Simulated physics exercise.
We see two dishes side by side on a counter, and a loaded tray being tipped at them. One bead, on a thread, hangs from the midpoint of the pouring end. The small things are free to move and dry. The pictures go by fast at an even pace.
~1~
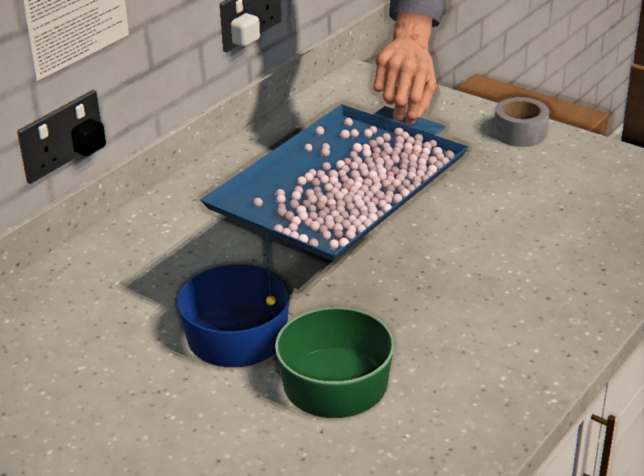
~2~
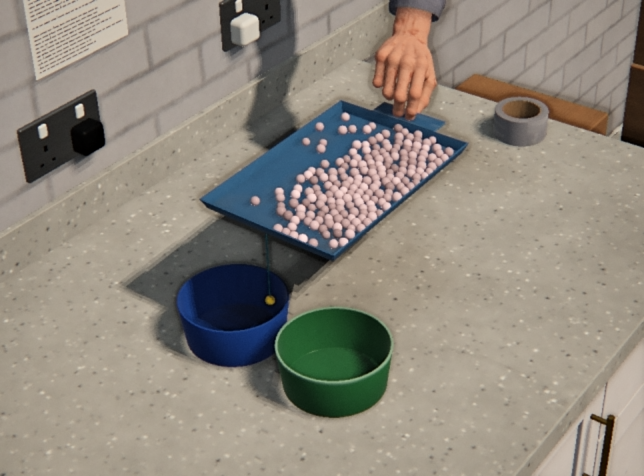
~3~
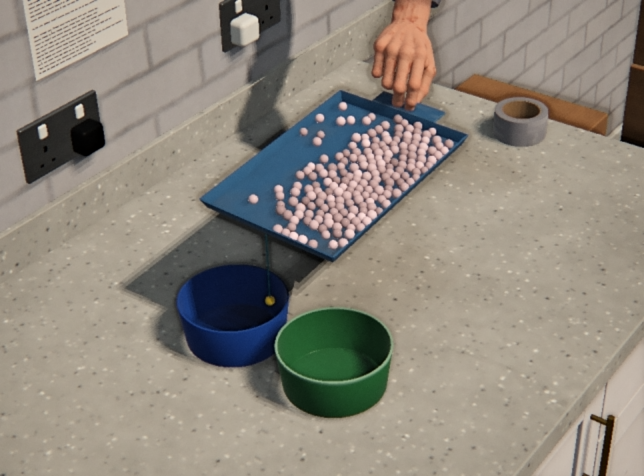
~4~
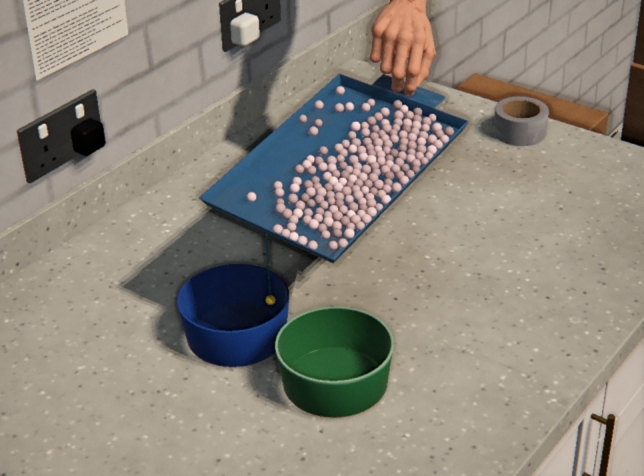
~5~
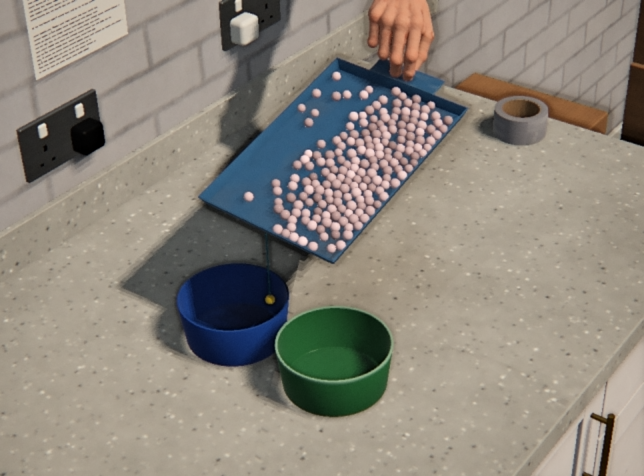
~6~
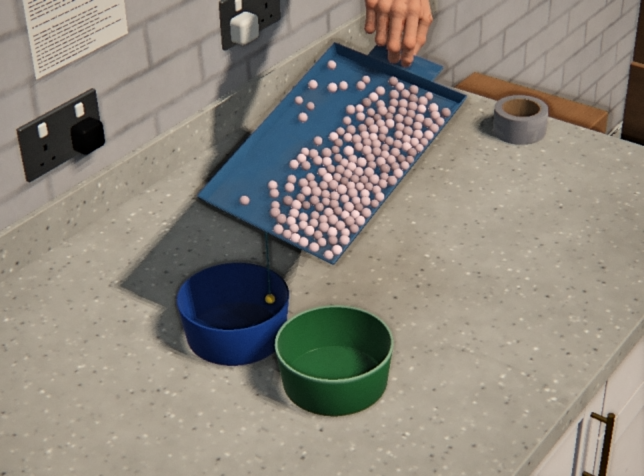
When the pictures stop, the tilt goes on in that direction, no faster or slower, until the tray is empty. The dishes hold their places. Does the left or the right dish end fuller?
Going by this, it mostly spills to the right of the two.
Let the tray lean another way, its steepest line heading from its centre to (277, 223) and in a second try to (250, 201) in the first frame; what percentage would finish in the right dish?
About 10 %, then 0 %.
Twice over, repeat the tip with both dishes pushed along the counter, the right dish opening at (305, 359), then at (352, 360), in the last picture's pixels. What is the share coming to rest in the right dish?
First 80 per cent, second 40 per cent.
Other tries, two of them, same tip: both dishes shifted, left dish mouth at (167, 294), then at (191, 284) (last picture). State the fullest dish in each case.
First try: The rightmost dish. Second try: The rightmost dish.
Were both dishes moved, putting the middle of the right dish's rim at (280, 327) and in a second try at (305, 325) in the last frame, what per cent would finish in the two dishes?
You'd see around 50 per cent and then around 40 per cent.
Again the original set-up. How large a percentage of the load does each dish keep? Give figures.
Left 10 per cent, right 50 per cent.
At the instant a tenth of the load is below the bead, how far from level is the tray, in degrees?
Roughly 55 degrees of turn.
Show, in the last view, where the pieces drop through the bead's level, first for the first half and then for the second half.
Around (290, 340), followed by around (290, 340).
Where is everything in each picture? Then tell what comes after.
Corners of the pouring end at (207, 199) and (333, 251), level; middle of the load at (357, 186), sugar pearls; left dish at (199, 342); right dish at (300, 392); bead on its thread at (271, 301), in the first frame.
Corners of the pouring end at (207, 198) and (333, 251), level; middle of the load at (357, 184), in the second frame.
Corners of the pouring end at (206, 198) and (332, 253), tipped barely, lowest at the right corner; middle of the load at (356, 180), in the third frame.
Corners of the pouring end at (206, 197) and (332, 254), tipped a little, lowest at the right corner; middle of the load at (366, 170), a stray few on the move, in the fourth frame.
Corners of the pouring end at (205, 195) and (332, 256), tipped a little, lowest at the right corner; middle of the load at (364, 164), a small part on the move, in the fifth frame.
Corners of the pouring end at (204, 194) and (332, 257), tipped clearly, lowest at the right corner; middle of the load at (361, 163), nearly all on the move; left dish at (198, 340); right dish at (299, 390), in the sixth frame.
Soon after the last picture, tray tipped steeply; about a third on the tray; about a quarter in the right dish; a stray few in the left dish; a small part outside both; about a quarter in the air.
A little later, tray tipped past a quarter turn; about half in the right dish; a small part in the left dish; about half outside both.
Later still, tray tipped past a quarter turn; about half in the right dish; a small part in the left dish; about half outside both.
By the end, tray tipped past a quarter turn; about half in the right dish; a small part in the left dish; about half outside both.
